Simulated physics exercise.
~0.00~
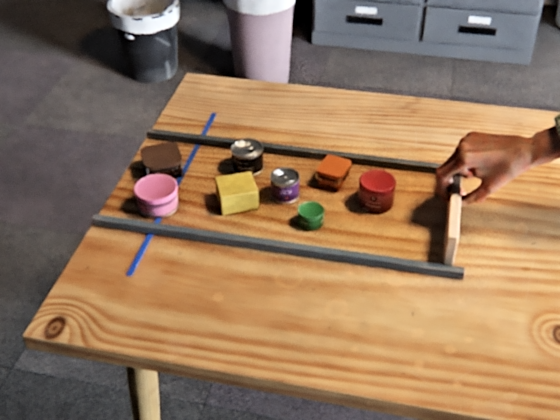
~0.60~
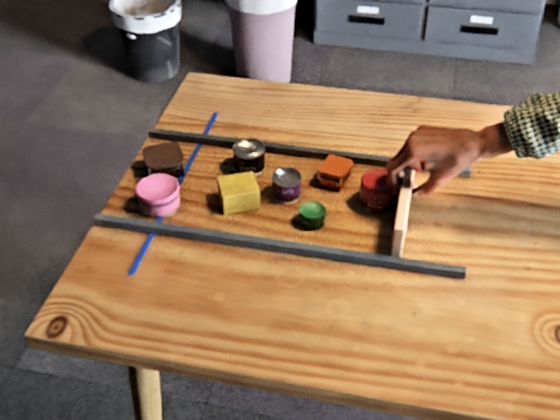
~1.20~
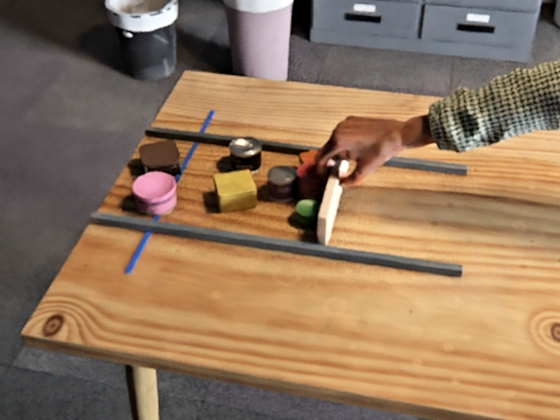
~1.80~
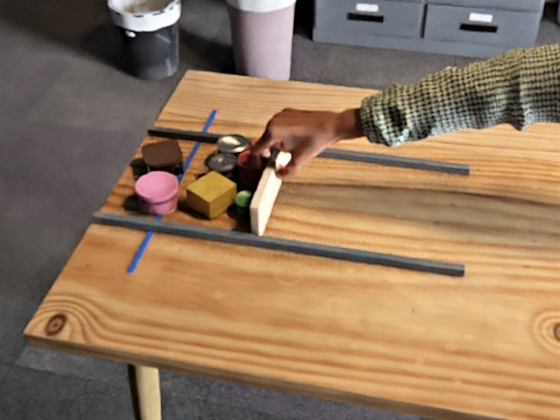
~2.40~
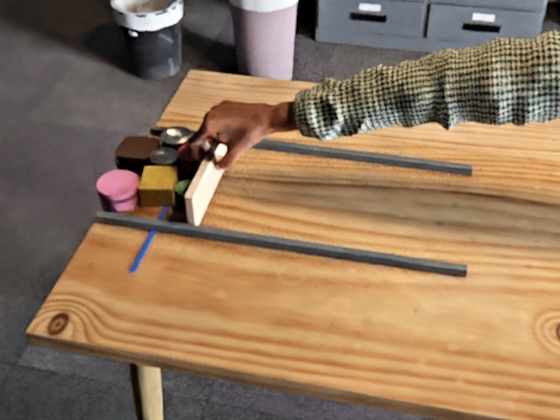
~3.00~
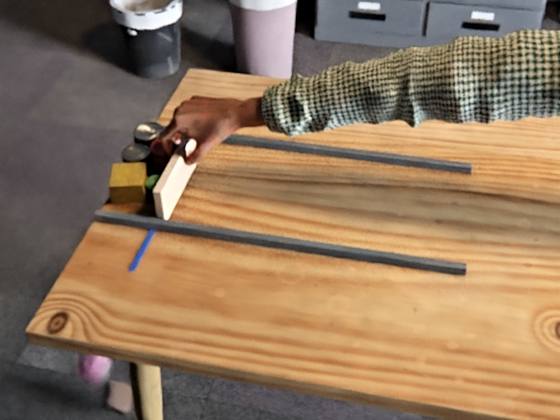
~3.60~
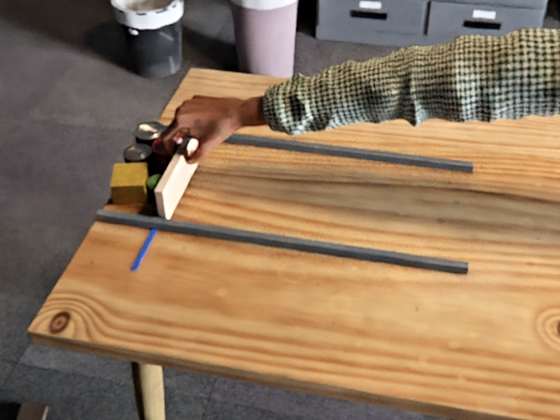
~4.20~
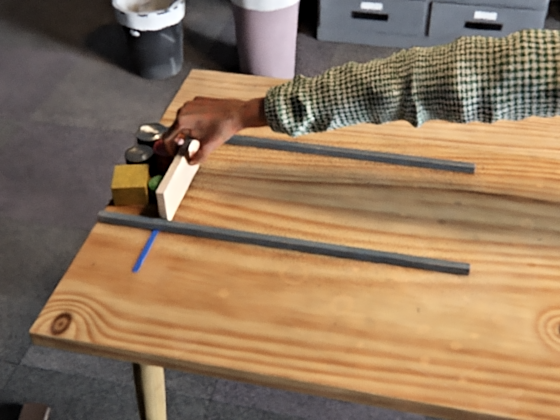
Upright board pushed left by a hand between two rails, bunching small containers together and tipping pink and brown ones off the table.
